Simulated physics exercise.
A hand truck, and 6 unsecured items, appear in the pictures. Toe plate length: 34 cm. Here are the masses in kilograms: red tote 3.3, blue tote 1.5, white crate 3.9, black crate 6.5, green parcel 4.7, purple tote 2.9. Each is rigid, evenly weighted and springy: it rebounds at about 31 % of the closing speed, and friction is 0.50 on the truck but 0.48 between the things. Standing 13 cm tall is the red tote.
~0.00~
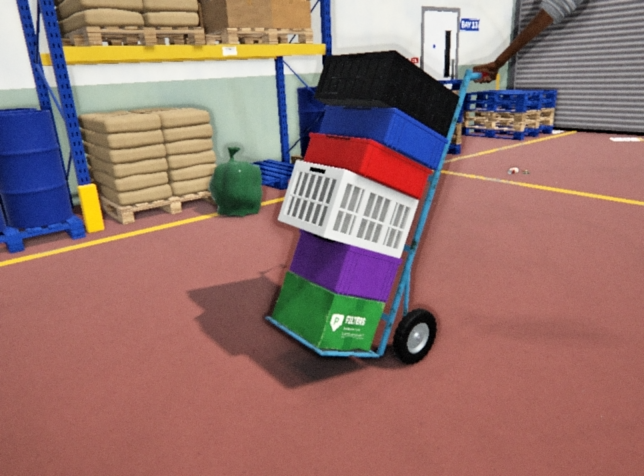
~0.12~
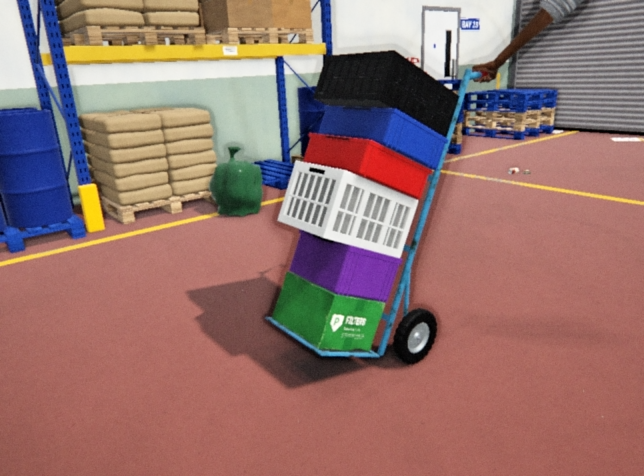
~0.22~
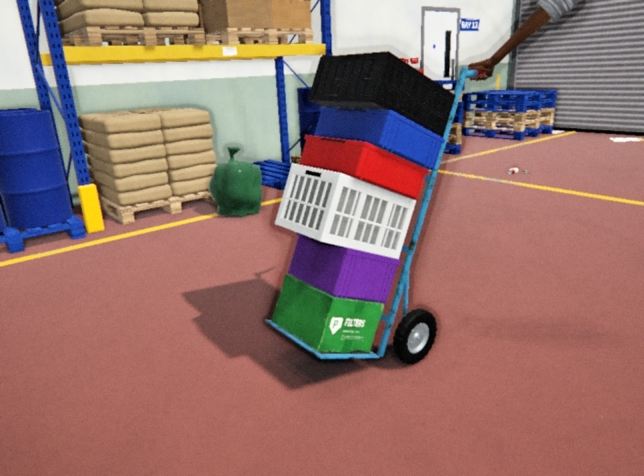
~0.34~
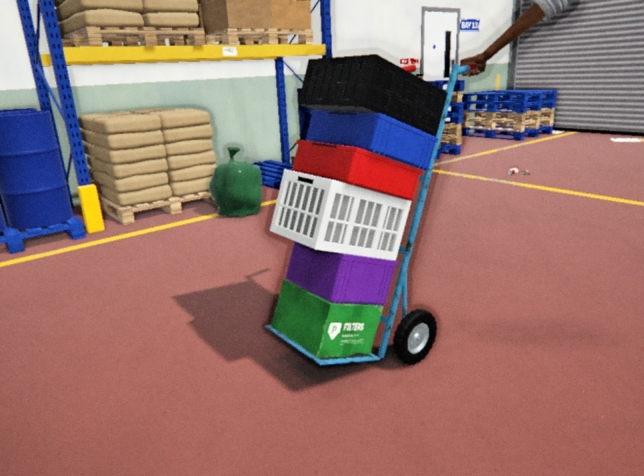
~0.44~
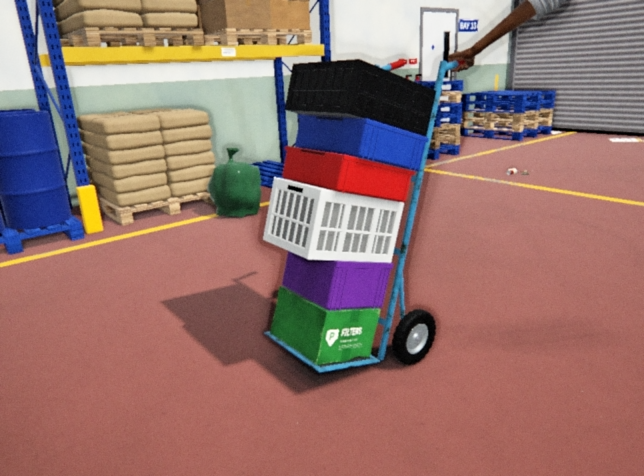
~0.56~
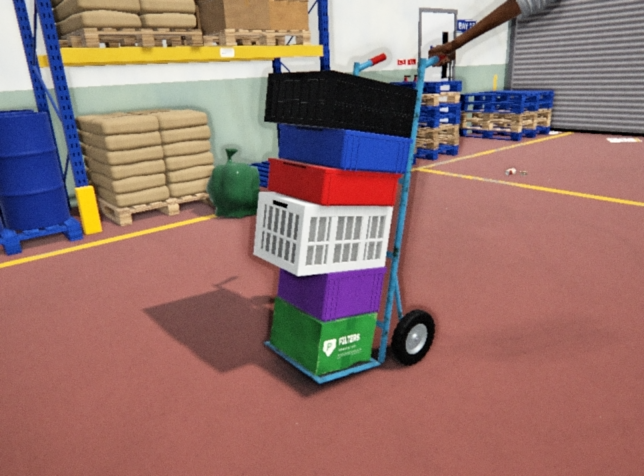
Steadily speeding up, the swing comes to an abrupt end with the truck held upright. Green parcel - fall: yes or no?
No.
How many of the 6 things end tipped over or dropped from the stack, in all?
The answer: 5.
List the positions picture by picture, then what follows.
Truck 25° back; green parcel (328, 311); red tote (366, 167), in the first picture.
Truck 25° back; white crate (349, 210); black crate (386, 97), in the second picture.
Truck 23° back; purple tote (343, 267); red tote (362, 168), in the third picture.
Truck 20° back; blue tote (369, 140); white crate (341, 216), in the fourth picture.
Truck 17° back; black crate (360, 101); purple tote (336, 275), in the fifth picture.
Truck 11° back; green parcel (322, 329); red tote (332, 183), in the sixth picture.
By 0.96 s, truck upright; green parcel rocked 4° off its seat near (321, 340); black crate rocked 15° off its seat; blue tote rocked 15° off its seat.
By 1.36 s, truck upright; red tote, blue tote, white crate and black crate now dropped from the stack; purple tote rocked 57° off its seat.
By 1.66 s, truck upright; purple tote upside down.
By 1.96 s, truck upright; purple tote now dropped from the stack.
When it is over (2.8 s), dropped from the stack and tipped over, red tote, blue tote, white crate and purple tote; dropped from the stack but upright, black crate; green parcel within 10 cm of the start. End places, in pixels of the last picture, green parcel near (322, 341).
